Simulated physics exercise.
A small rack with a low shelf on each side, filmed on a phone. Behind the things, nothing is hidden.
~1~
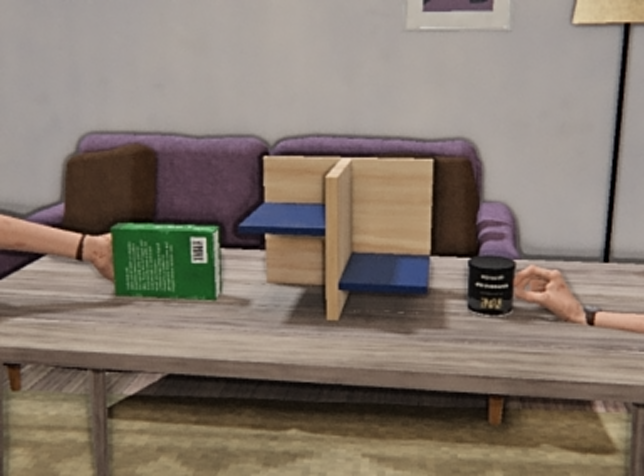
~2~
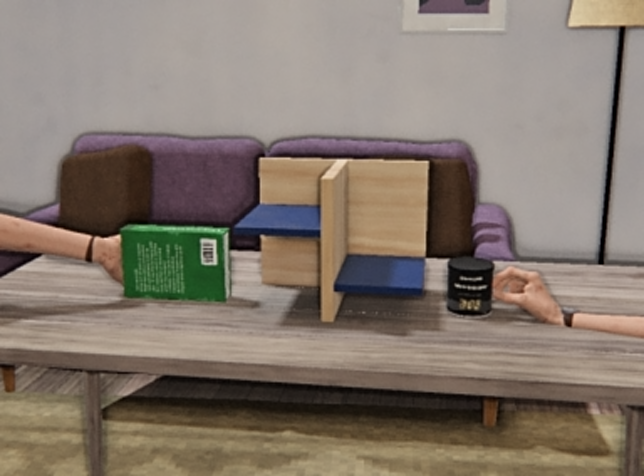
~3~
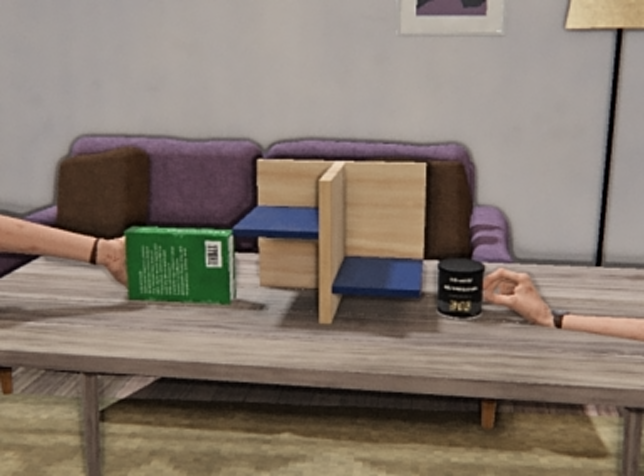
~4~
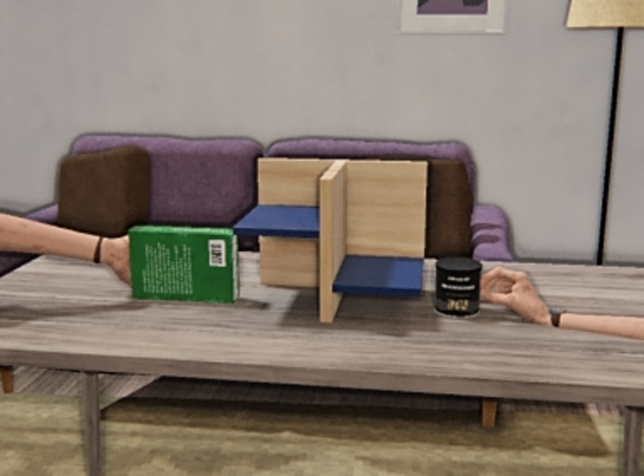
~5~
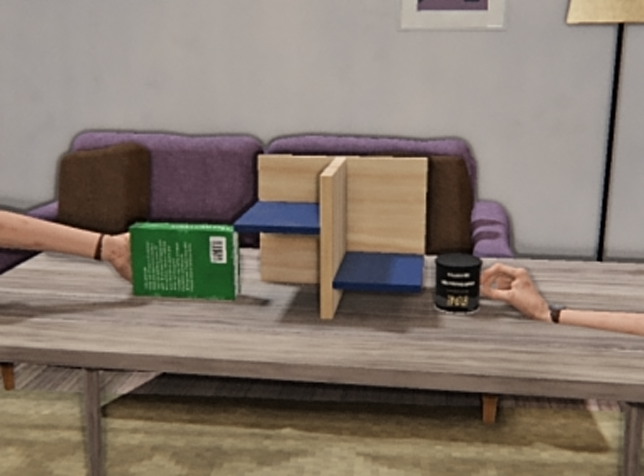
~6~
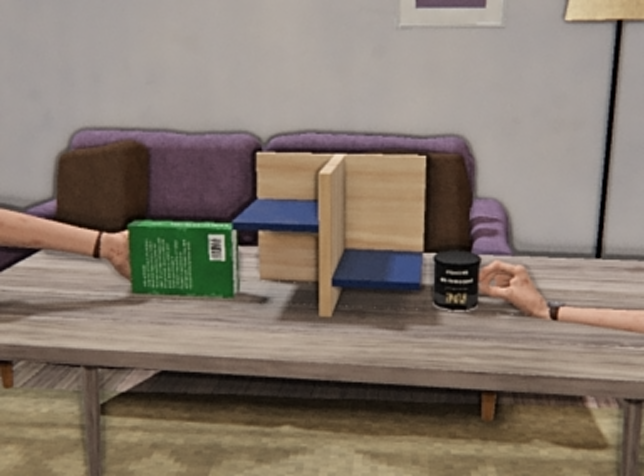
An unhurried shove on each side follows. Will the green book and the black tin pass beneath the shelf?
The green book passes beneath; the black tin does not pass.
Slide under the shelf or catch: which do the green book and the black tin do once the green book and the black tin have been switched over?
Green book - blocked; black tin - clear.
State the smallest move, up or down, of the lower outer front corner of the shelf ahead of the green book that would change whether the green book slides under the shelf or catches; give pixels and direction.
It takes a shift of 8 pixels in the downward direction.
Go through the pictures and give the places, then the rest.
Hands sliding the things forward; green book (167, 262); black tin (491, 286); shelf (340, 235), in the first frame.
Hands sliding the things forward; black tin (470, 288); shelf (336, 237), in the second frame.
Hands sliding the things forward; green book (181, 266); shelf (333, 239), in the third frame.
Hands sliding the things forward; black tin (458, 288); shelf (334, 238), in the fourth frame.
Hands sliding the things forward; green book (185, 261); shelf (335, 234), in the fifth frame.
Hands sliding the things forward; green book (184, 259); black tin (456, 281); shelf (333, 232), in the sixth frame.
Then, 0.34 s past the last view, green book sliding up to the opening near (199, 260); black tin stopped at the opening near (444, 281).
Then, 0.74 s past the last view, green book part of the way in near (235, 261); black tin stopped at the opening near (444, 281).
Finally, the green book clears the shelf, near (265, 262); the black tin is too tall, near (444, 281).
